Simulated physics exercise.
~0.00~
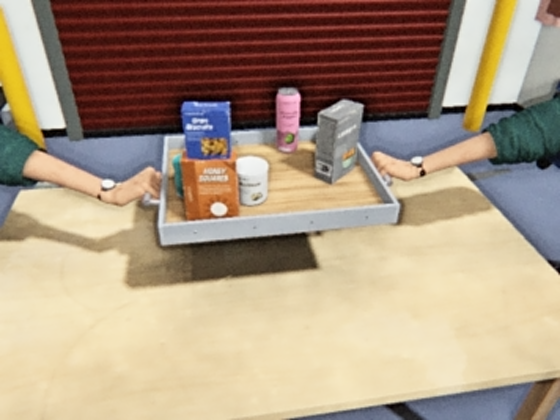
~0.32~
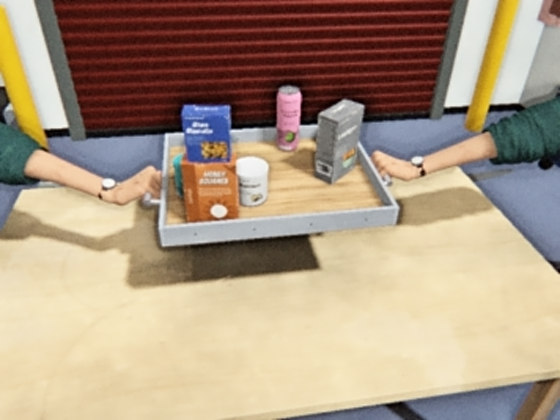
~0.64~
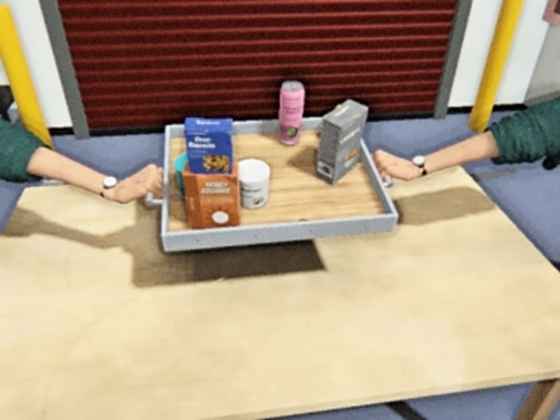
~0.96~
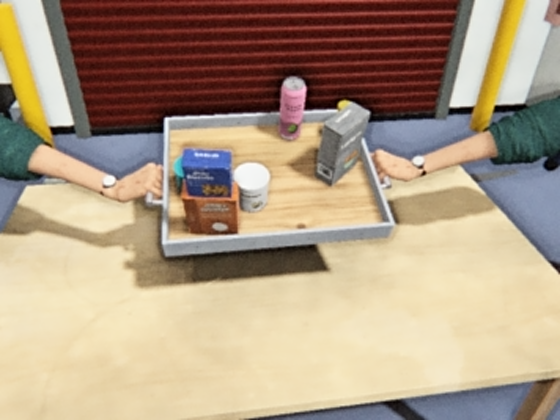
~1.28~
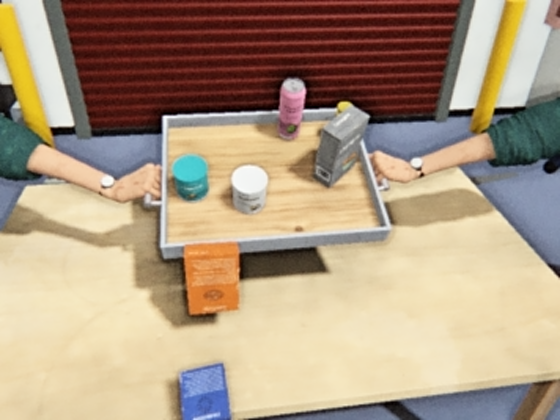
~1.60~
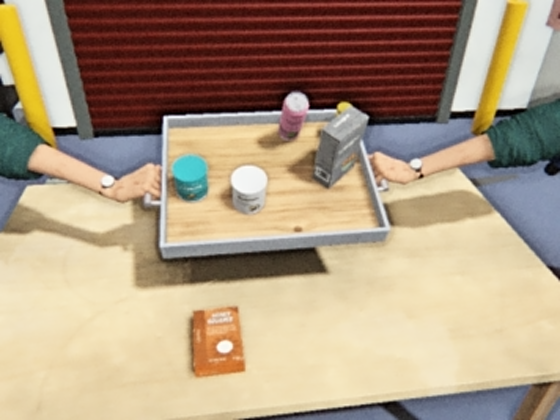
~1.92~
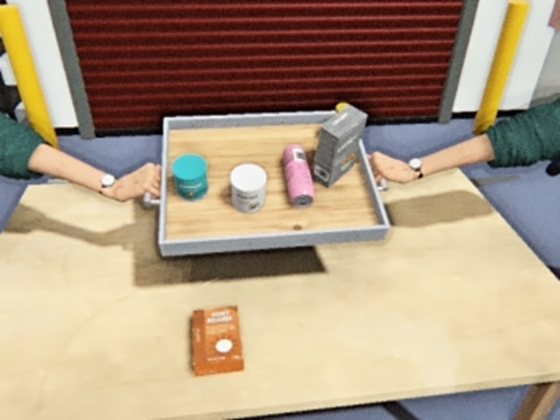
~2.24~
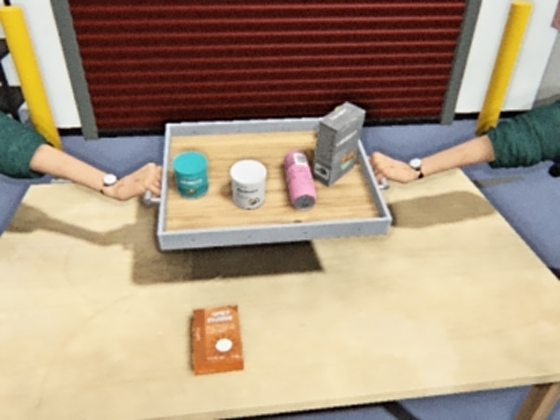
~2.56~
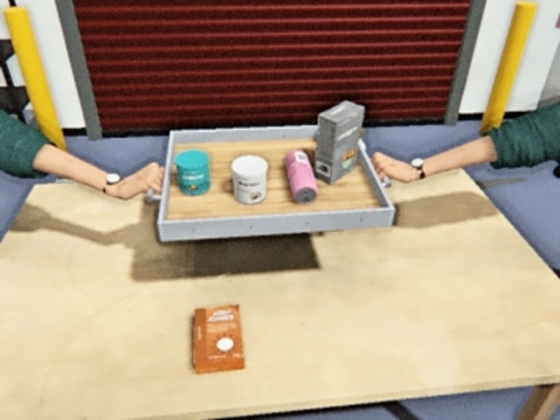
In the video, two hands tilt a serving tray of groceries toward the viewer, and a blue carton and an orange packet topple over the near edge. A pink can then falls onto its side before the tray levels, leaving the packet lying on the table.
